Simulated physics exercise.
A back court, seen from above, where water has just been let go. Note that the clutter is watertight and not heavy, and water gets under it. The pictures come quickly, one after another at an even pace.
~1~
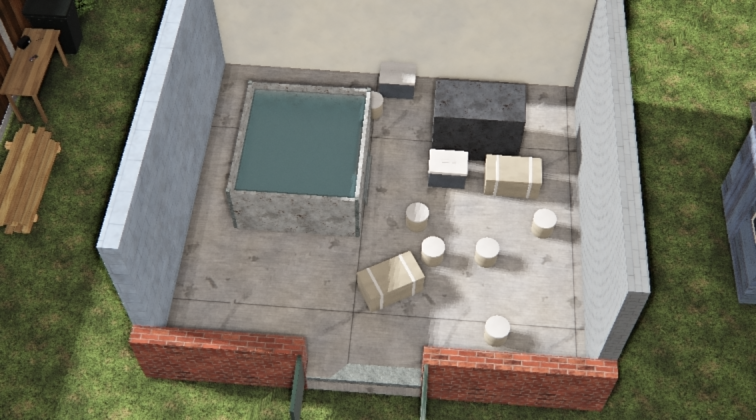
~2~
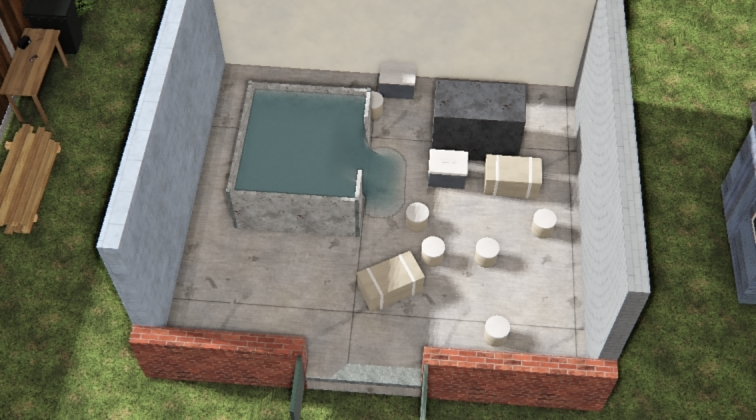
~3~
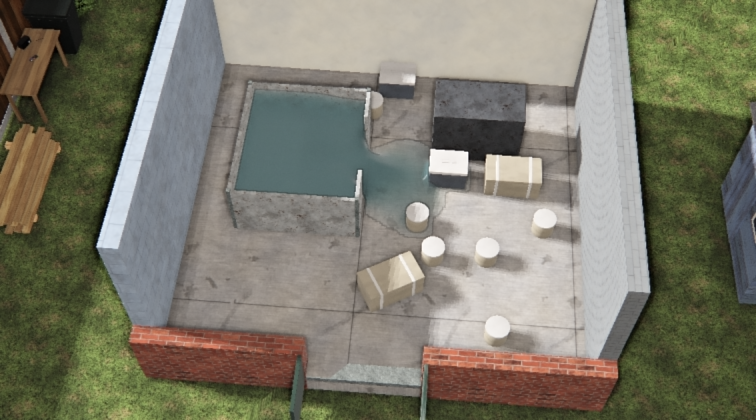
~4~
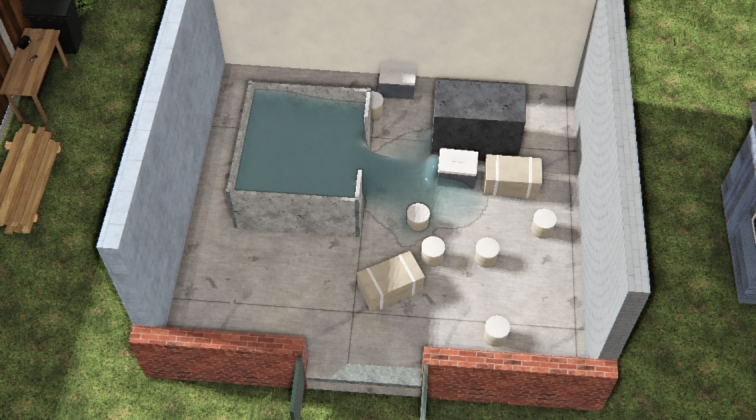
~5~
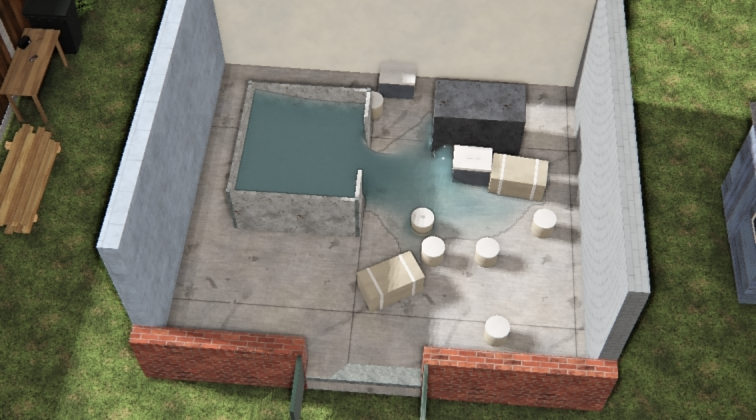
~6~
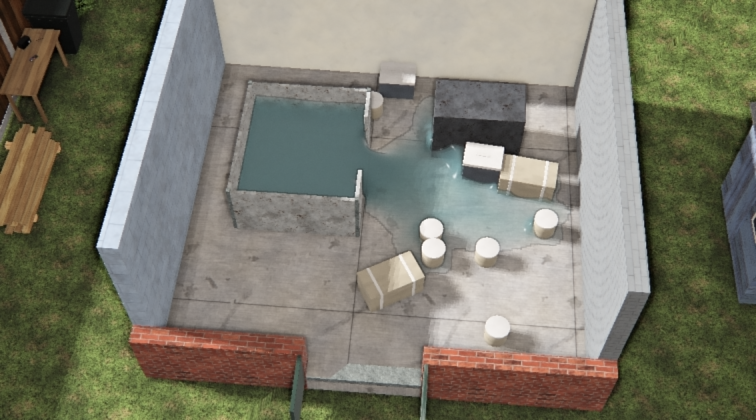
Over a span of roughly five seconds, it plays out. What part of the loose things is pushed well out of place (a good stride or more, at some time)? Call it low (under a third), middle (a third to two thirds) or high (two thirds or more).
High.
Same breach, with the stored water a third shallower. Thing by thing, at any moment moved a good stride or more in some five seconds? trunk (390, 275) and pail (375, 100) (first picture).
Lab note, in order: Stayed below that mark / stayed below that mark.
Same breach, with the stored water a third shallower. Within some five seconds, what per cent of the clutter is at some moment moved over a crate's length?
By my count, 70 %.
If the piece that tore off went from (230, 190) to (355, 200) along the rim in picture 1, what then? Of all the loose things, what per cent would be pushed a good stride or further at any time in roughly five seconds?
30 percent, give or take.
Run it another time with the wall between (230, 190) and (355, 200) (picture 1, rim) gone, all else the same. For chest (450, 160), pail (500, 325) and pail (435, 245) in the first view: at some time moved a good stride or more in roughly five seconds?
Taking them in order, short of it, covered the distance, short of it.
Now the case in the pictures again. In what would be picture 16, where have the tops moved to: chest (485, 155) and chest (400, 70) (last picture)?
They end up at about pixels (507, 209) and (365, 67).
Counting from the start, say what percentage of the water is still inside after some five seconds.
It comes to about 98 parts in a hundred.
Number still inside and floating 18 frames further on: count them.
Count: 6.
A moment on, 3 of 10 are well off their spots; 2 afloat.
Next, 7 of 10 are well off their spots; 6 afloat.
Later, 8 of 10 are well off their spots; 6 afloat.
In the end, 9 of 10 are well off their spots, and 9 have been at some point; 3 afloat.
